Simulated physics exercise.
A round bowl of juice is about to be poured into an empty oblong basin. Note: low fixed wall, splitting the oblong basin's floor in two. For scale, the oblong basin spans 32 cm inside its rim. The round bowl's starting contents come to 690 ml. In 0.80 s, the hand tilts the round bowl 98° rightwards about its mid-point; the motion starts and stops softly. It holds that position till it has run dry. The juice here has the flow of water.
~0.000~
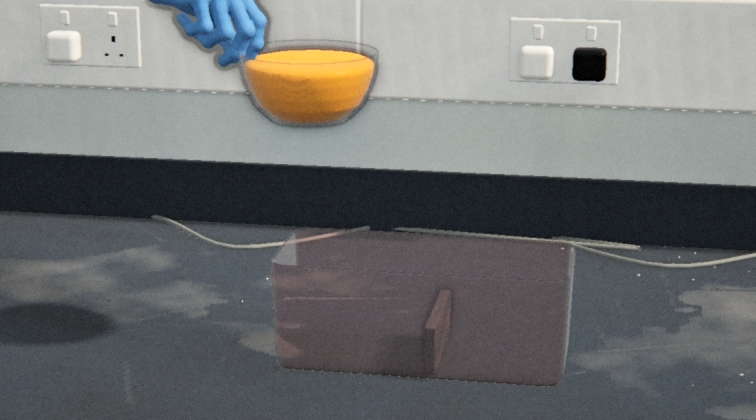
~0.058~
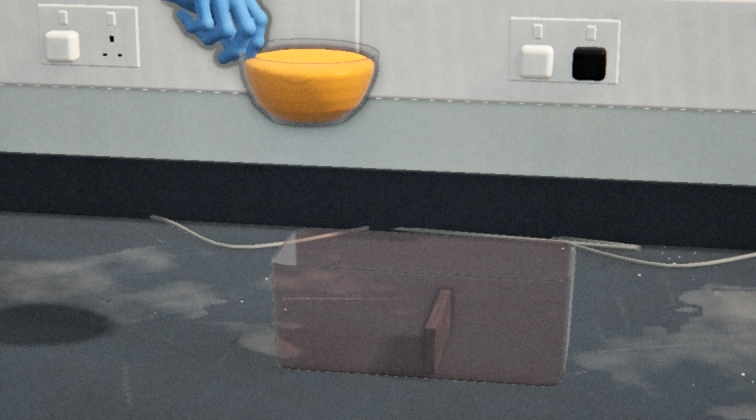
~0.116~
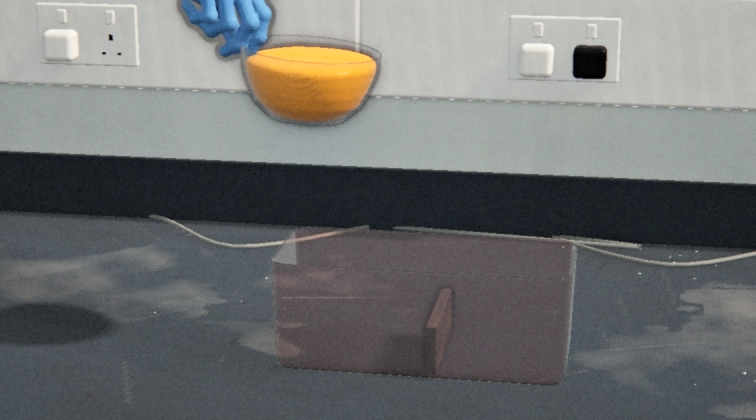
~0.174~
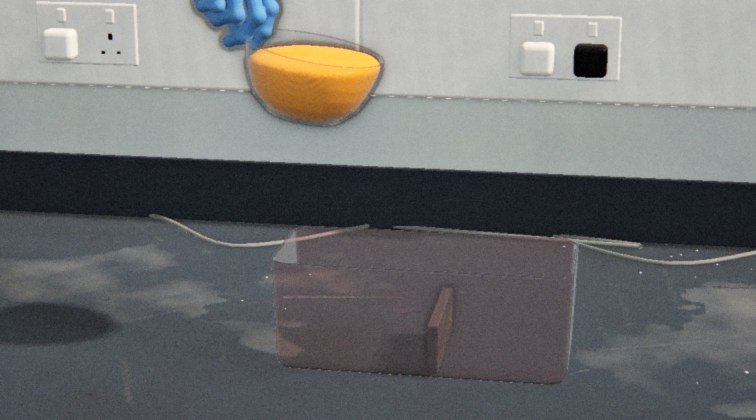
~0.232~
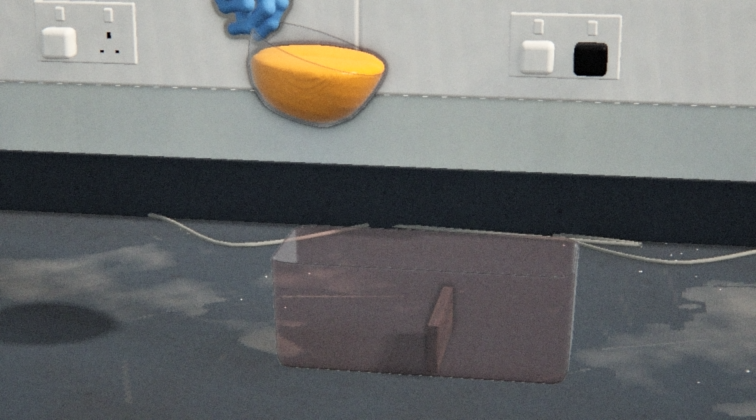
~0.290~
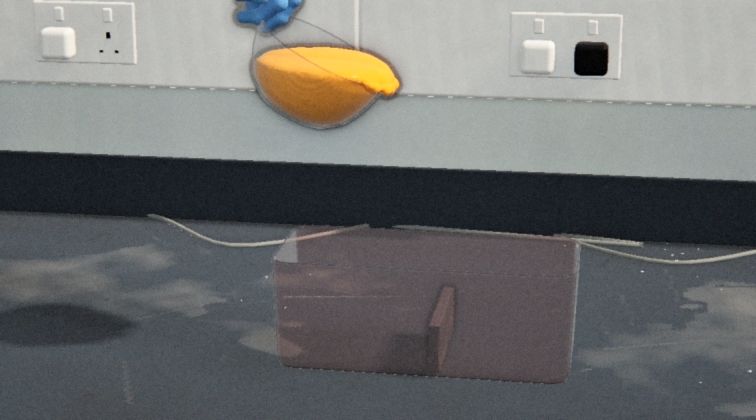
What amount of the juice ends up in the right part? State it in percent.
55 %.
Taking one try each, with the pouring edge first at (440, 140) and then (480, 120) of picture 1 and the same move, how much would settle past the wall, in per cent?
90 per cent first, 90 per cent second.
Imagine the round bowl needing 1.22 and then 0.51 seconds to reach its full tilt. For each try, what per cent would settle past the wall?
The first try gives 65 percent and the second 40 percent.
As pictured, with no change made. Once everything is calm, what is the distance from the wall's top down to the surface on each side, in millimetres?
Left 40 mm, right 32 mm.
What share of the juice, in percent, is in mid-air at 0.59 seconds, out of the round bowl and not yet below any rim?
My guess is roughly 46 %.
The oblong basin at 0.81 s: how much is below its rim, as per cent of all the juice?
Reading: Approx. 90 %.
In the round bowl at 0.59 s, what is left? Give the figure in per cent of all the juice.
24 %.
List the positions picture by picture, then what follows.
It leans 0°; its right rim is at (376, 56); the juice meets the walls at (247, 59) and (374, 63); the oblong basin's rim runs from (283, 247) to (571, 264); the wall's top is at (438, 310), in the first picture.
It leans 1°; its right rim is at (377, 57); the juice meets the walls at (247, 58) and (374, 63), in the second picture.
It leans 5°; its right rim is at (379, 59); the juice meets the walls at (248, 55) and (376, 64), in the third picture.
It leans 11°; its right rim is at (382, 65); the juice meets the walls at (253, 53) and (380, 64), in the fourth picture.
It leans 19°; its right rim is at (384, 74); the juice meets the walls at (256, 53) and (380, 67); 1 per cent is over the edge, in the fifth picture.
It leans 28°; its right rim is at (384, 86); the juice meets the walls at (257, 56) and (383, 76); 7 per cent is over the edge, in the sixth picture.
By 0.59 s the tilt is 83° and 24 per cent is still to pour, 5 is left of the wall and 24 right of it.
By 0.81 s the tilt is 98° and 1 per cent is still to pour, 35 is left of the wall and 55 right of it.
By 1.05 s the tilt is 98° and 0 per cent is still to pour, 44 is left of the wall and 55 right of it.
By 1.30 s the tilt is 98° and 0 per cent is still to pour, 44 is left of the wall and 55 right of it.
At rest 44 per cent lies left of the wall, 55 right of it and 1 outside.
